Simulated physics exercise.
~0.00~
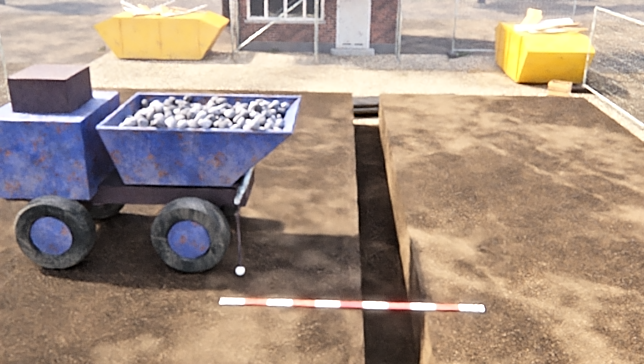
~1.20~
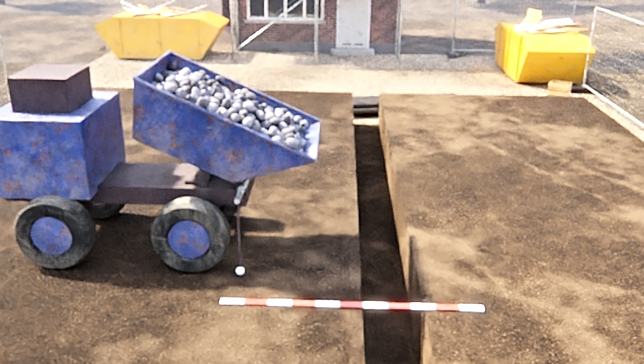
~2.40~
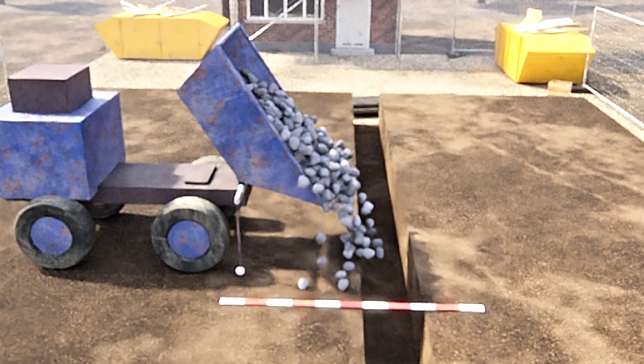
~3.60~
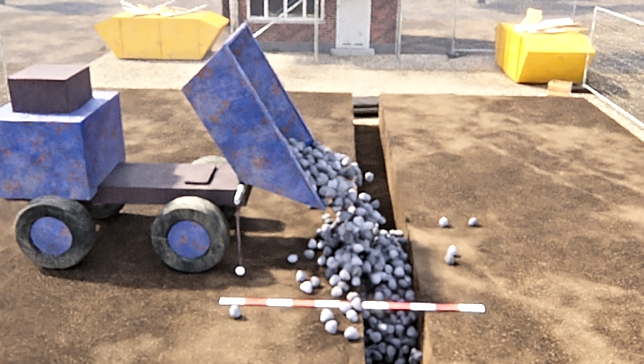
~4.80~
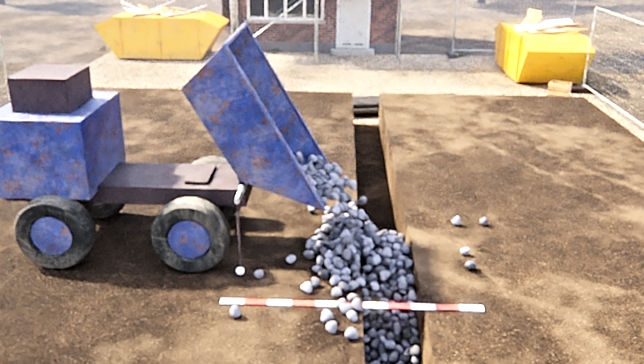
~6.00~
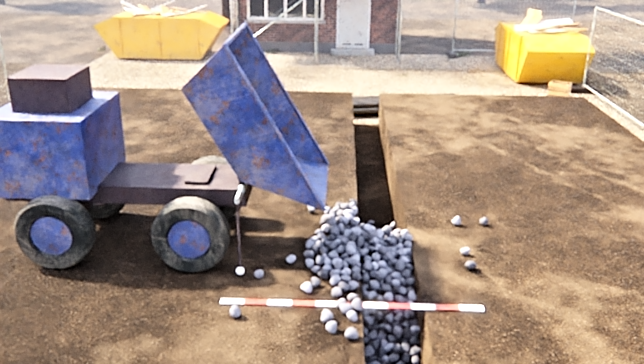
On a building site, a blue dumper tips its body, pouring grey cobbles into a trench, leaving some heaped at the near edge.
